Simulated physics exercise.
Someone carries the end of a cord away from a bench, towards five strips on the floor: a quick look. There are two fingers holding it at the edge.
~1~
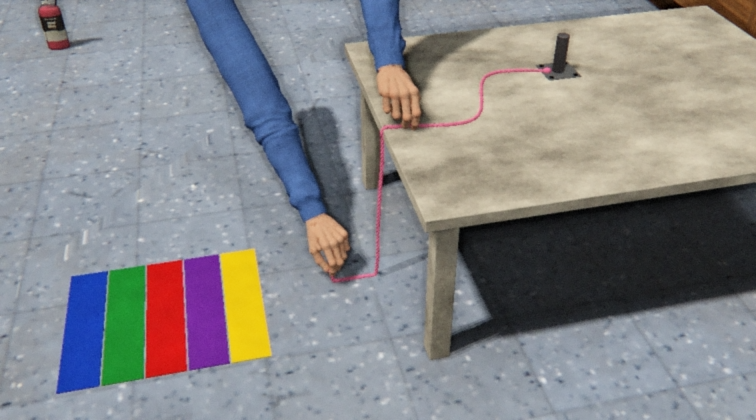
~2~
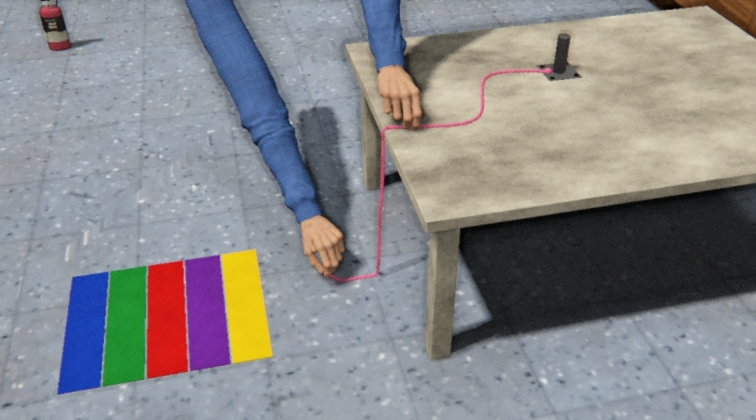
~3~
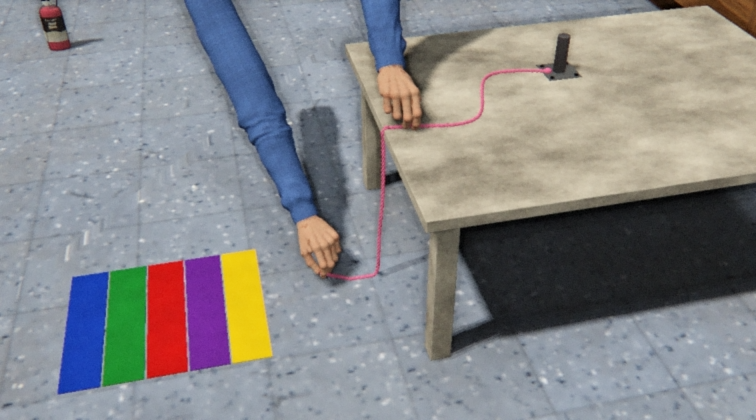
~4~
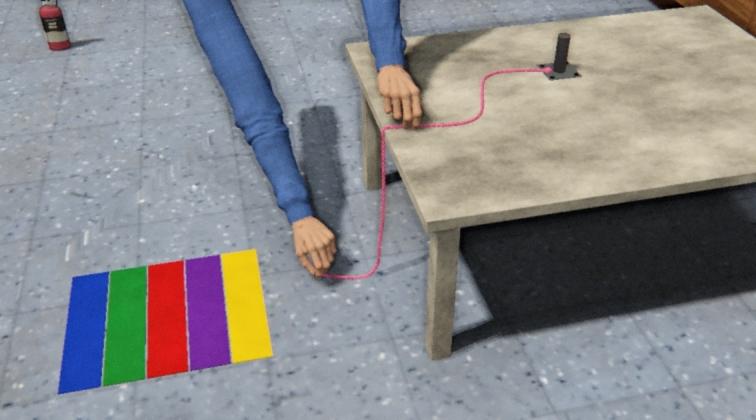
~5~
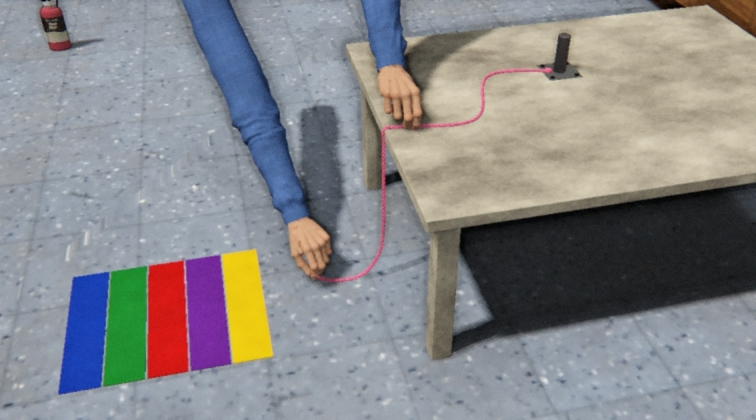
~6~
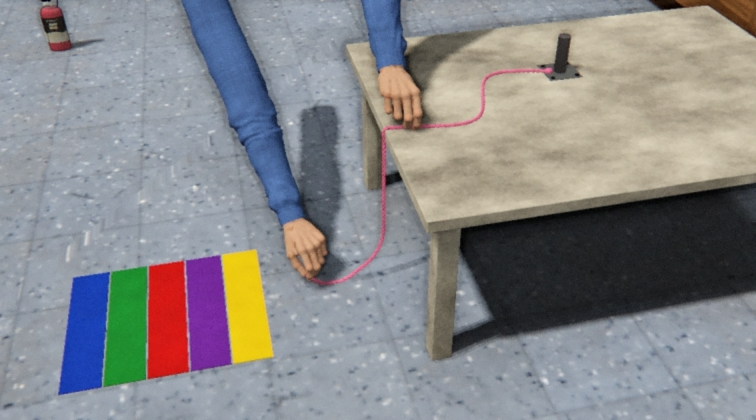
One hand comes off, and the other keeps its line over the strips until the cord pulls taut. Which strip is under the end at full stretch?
The red strip.
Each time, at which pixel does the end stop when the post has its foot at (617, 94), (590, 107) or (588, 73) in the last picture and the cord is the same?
Try by try, around (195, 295), (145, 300) and (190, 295).
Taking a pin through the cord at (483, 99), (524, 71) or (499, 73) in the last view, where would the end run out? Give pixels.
It ends up near (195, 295) the first time, (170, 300) the second and (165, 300) the third.
A little later, end near (235, 287); over yellow.
Next, end near (189, 295); over purple.
When it is tight, end near (162, 299); over red. The red one.
